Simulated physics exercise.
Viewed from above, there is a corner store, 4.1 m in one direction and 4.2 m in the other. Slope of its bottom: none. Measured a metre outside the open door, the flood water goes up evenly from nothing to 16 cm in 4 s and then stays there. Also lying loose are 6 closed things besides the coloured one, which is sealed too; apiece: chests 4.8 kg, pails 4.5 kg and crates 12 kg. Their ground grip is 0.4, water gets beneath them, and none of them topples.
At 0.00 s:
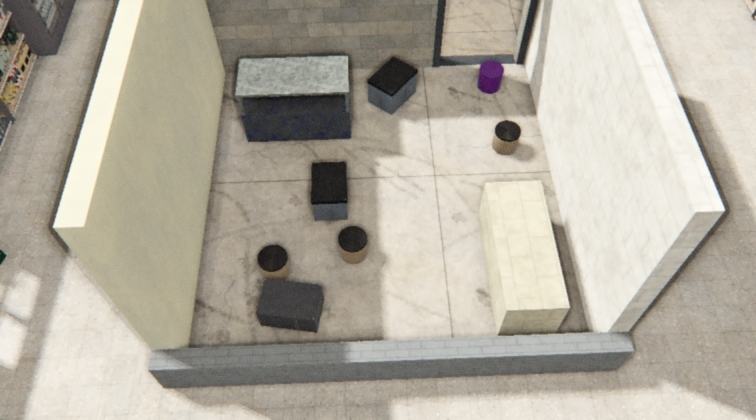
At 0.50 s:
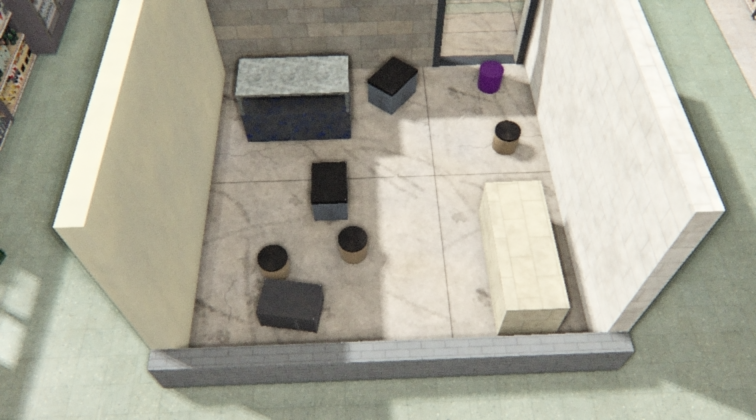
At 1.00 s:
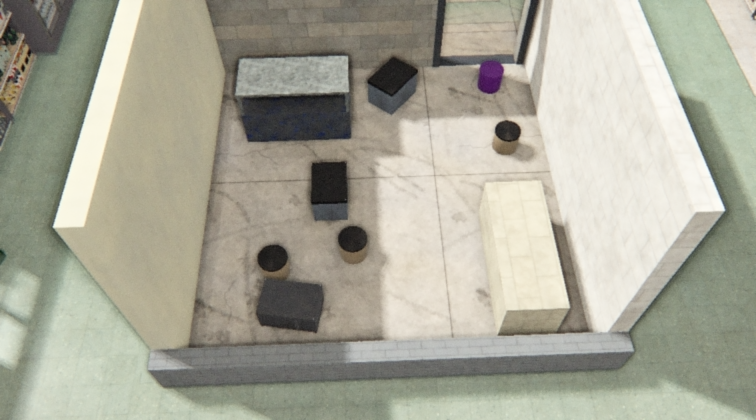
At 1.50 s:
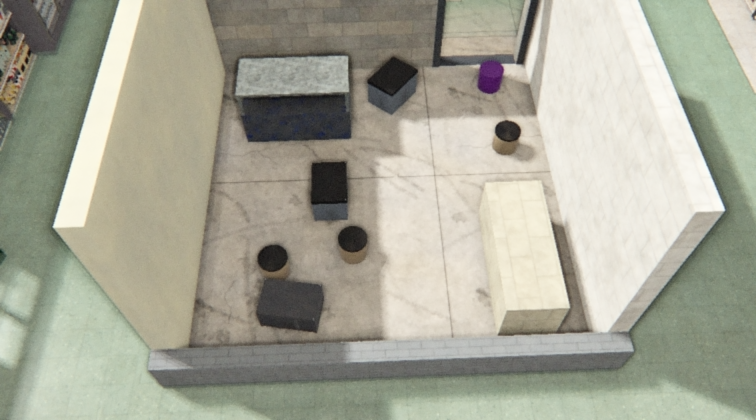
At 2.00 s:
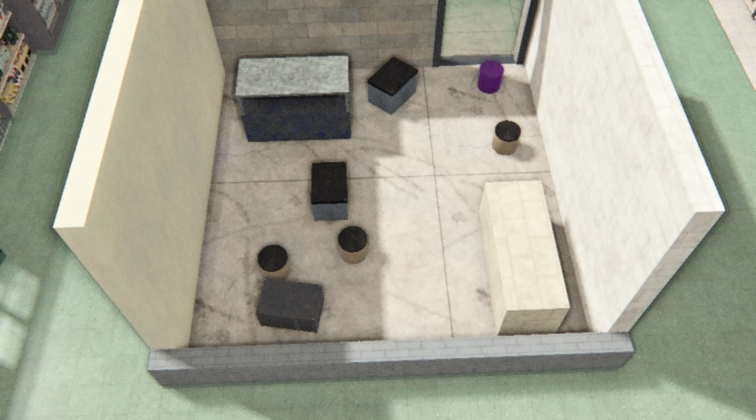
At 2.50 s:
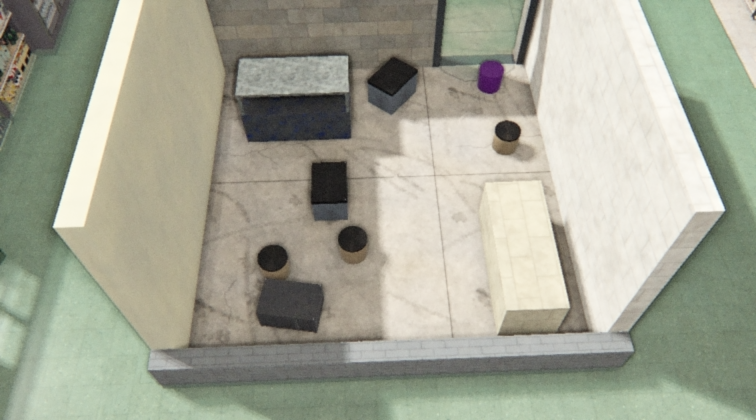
Corner store room seen from above, its purple pail, crates and blocks staying still as the floor outside turns green with water.
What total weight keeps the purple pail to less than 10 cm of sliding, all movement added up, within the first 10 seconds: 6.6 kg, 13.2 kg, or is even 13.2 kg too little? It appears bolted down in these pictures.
Neither does.
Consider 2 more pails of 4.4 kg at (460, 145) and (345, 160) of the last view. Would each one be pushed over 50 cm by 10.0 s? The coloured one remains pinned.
Respectively, exceeded and not exceeded.
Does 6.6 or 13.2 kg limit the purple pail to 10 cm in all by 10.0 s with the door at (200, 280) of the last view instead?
In that case the lighter option suffices.
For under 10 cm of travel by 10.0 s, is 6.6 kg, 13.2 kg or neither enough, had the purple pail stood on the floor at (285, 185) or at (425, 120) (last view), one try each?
Log: Try 1 the lighter pick works; try 2 the lighter pick works.
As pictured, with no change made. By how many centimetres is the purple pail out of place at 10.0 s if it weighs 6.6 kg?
Displacement near 200 cm.
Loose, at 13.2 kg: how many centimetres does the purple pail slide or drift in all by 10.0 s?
Close to 20 cm, all told.
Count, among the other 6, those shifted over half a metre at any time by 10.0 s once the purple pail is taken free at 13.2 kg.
I count 3.
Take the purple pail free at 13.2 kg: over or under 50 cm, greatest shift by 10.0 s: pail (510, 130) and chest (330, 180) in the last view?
In turn: Beyond, beyond.
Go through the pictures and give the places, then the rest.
The first picture shows the purple pail at (492, 69), on the bottom; 0.0 m2 under water; 0 of 7 have shifted.
The second picture shows the purple pail at (492, 69), on the bottom; water covers 0.0 m2; 0 of 7 have shifted.
The third picture shows the purple pail at (492, 69), on the bottom; 0.0 m2 under water; 0 of 7 have shifted.
The fourth picture shows the purple pail at (492, 69) rests on the ground; 0.0 m2 under water; 0 of 7 have shifted.
The fifth picture shows the purple pail at (492, 69), on the bottom; water covers 0.0 m2; 0 of 7 have shifted.
The sixth picture shows the purple pail at (492, 69) rests on the ground; water covers 0.2 m2; 0 of 7 have shifted.
After 3.5 s the purple pail would be 13 cm from its start with 6.6 kg and 0 cm from its start with 13.2 kg; 5 cm of water round it then.
After 4.5 s the purple pail would be 49 cm from its start with 6.6 kg and 5 cm from its start with 13.2 kg; 6 cm of water round it then.
After 7.0 s the purple pail would be 143 cm from its start with 6.6 kg and 20 cm from its start with 13.2 kg; 7 cm of water round it then.
After 10.0 s the purple pail would be 195 cm from its start with 6.6 kg and 20 cm from its start with 13.2 kg; 7 cm of water round it then.
